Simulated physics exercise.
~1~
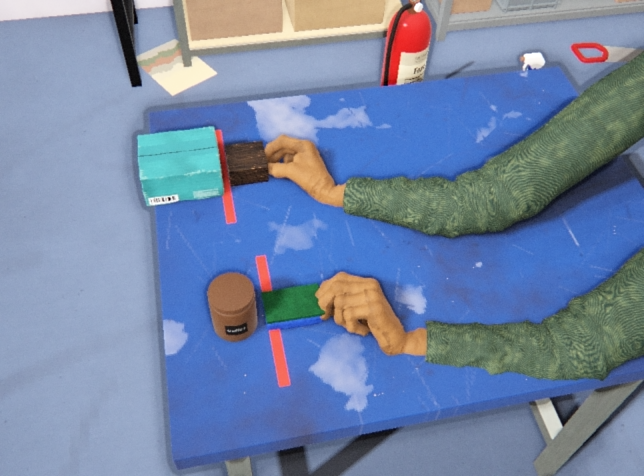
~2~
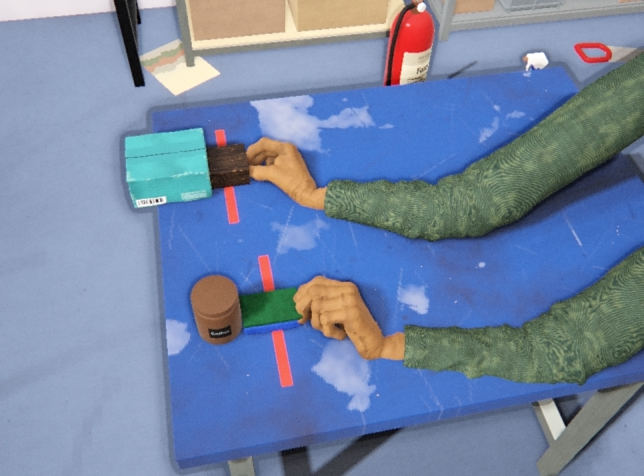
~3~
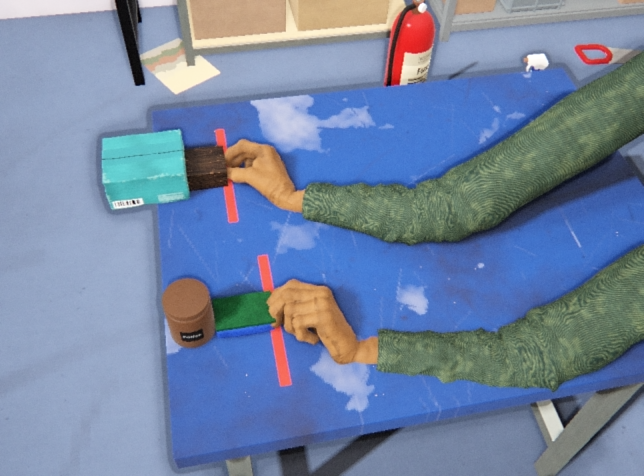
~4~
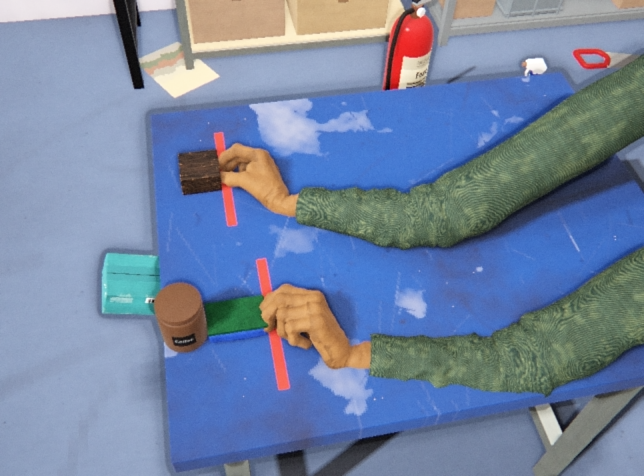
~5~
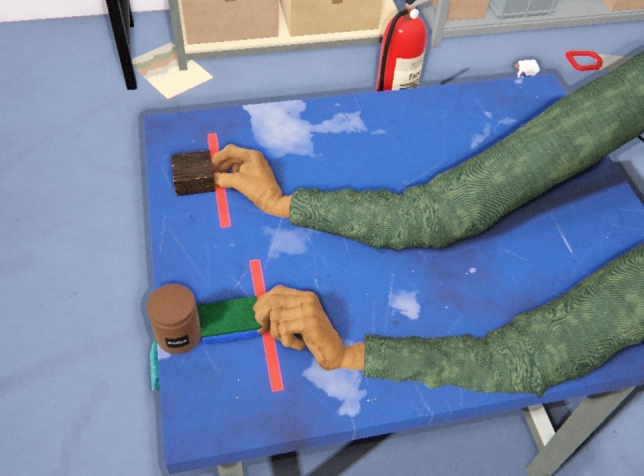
In the video, two hands slowly push a black block and a blue and green sponge leftward across a blue table, moving a turquoise box and a brown jar toward the edge. The box tips off and falls, while the jar stays upright on the table as the hands stop.
